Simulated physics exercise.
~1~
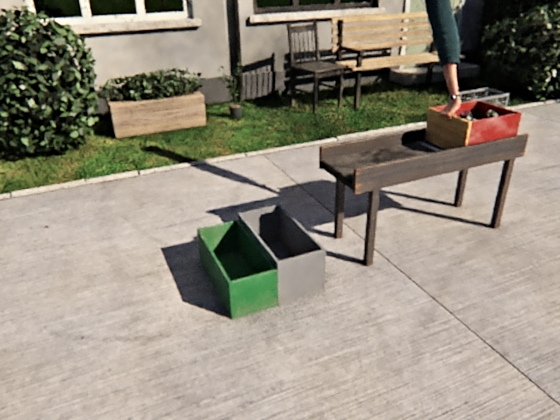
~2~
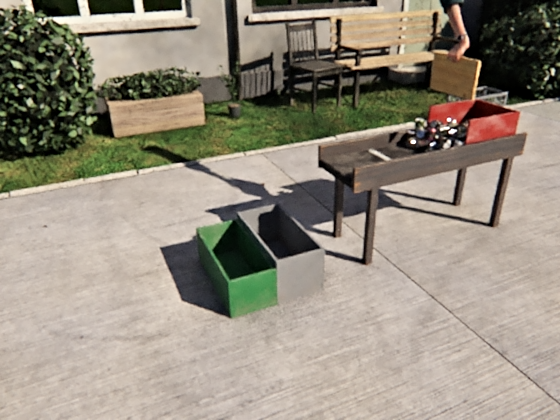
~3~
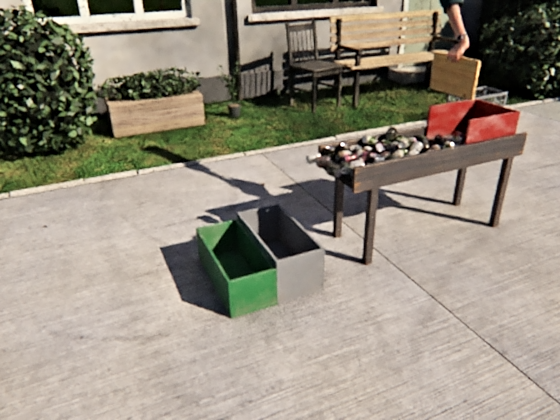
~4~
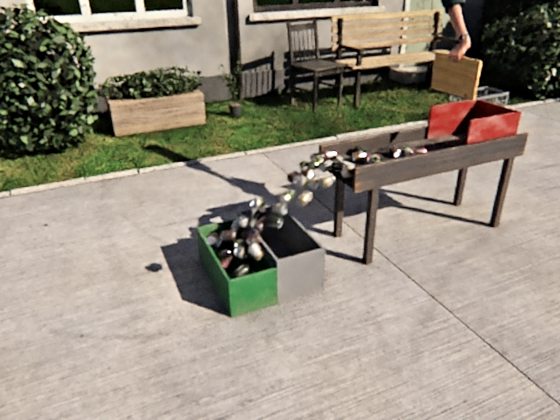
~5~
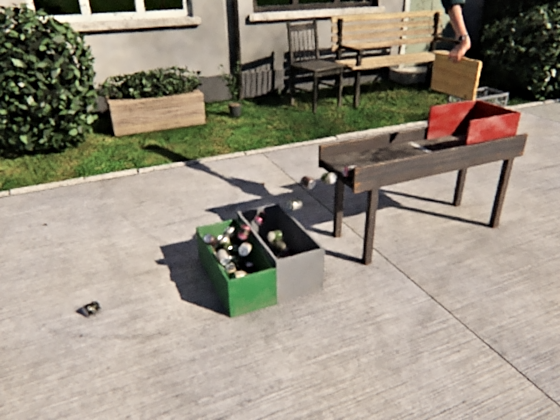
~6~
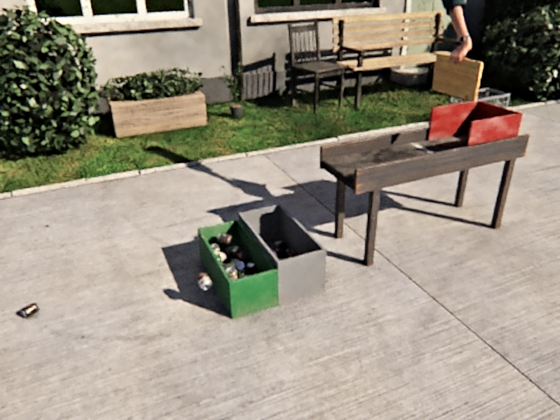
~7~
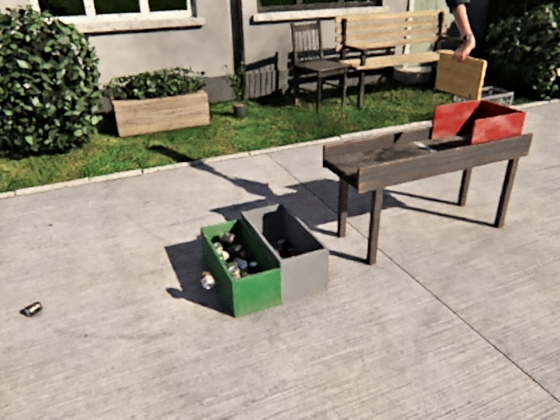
A hand lifted the gate from a red pen on a dark bench-like belt, and a crowd of small cans streamed left and flew off the end, most landing in the green bin, some in the grey one, and two on the ground beyond.
